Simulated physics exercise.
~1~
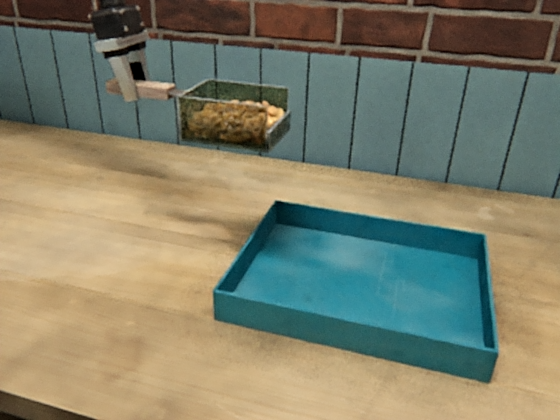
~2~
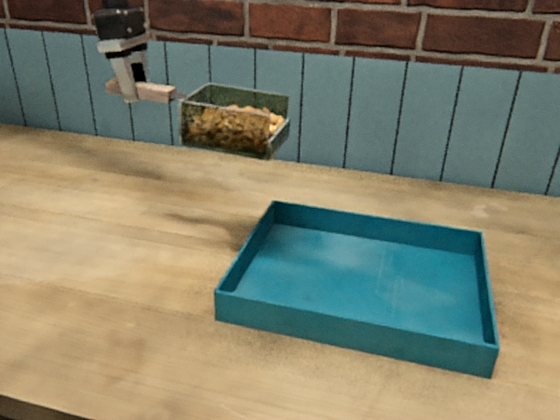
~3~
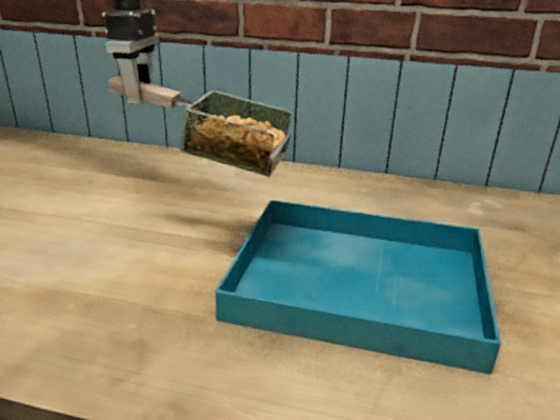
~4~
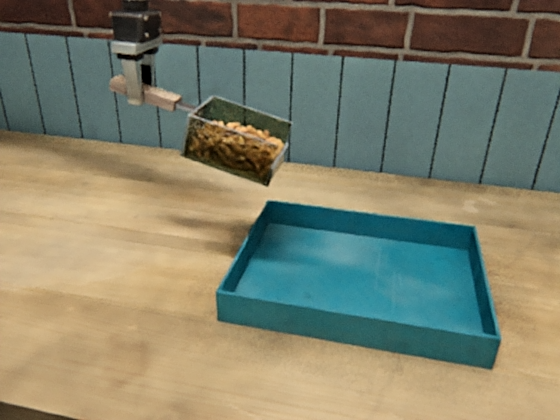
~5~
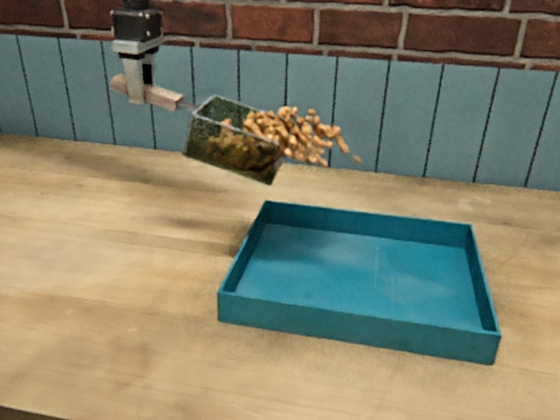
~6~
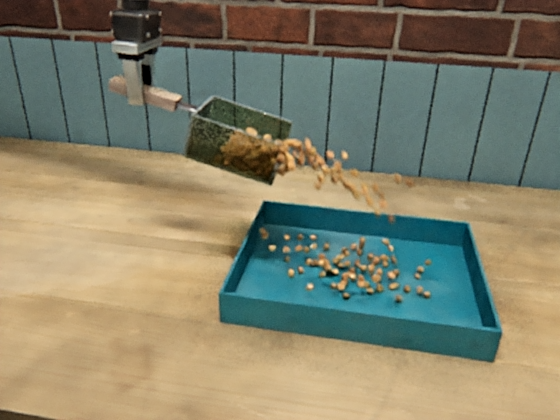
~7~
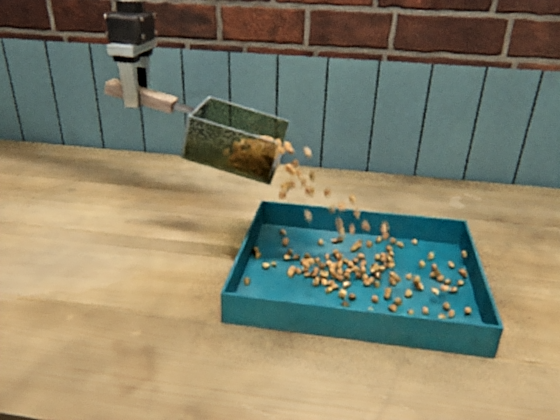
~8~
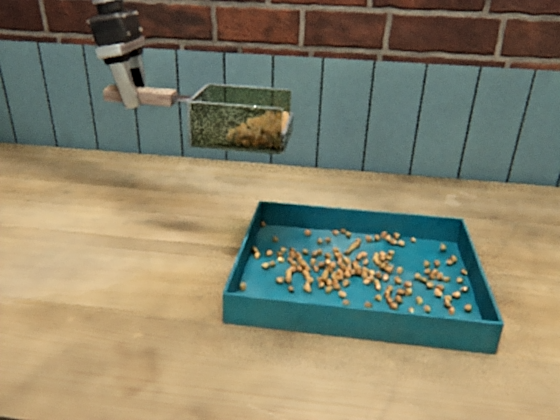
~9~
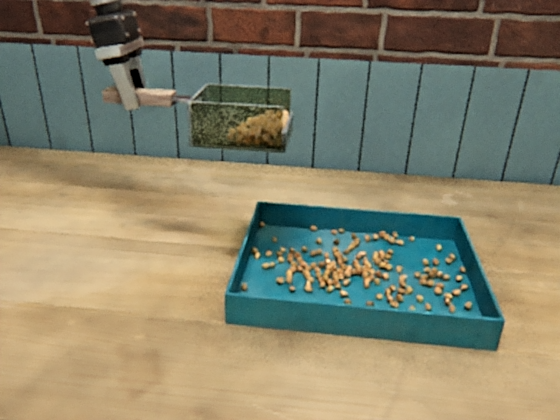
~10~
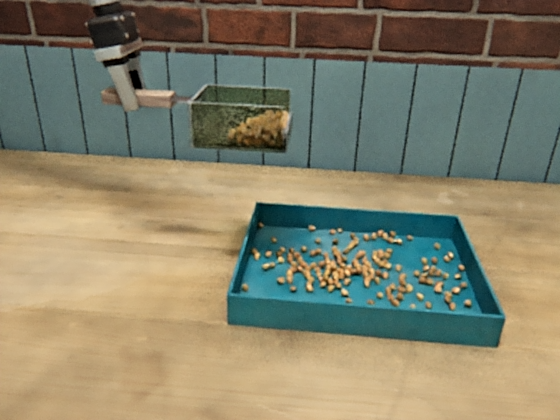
On a pale wooden tabletop backed by blue-grey panelling and red brick, seen from slightly above as the view drifts gently sideways, a shallow teal tray sits right of centre. To its upper left, a robot gripper holds a small clear, greenish box heaped with tan beans. The box lowers a little and tips forward to the right, and the beans surge over its front edge in a stream, scattering across the tray. The gripper then lifts the box and levels it, and the pouring stops. It ends held still, some beans left inside and more spread over the tray.
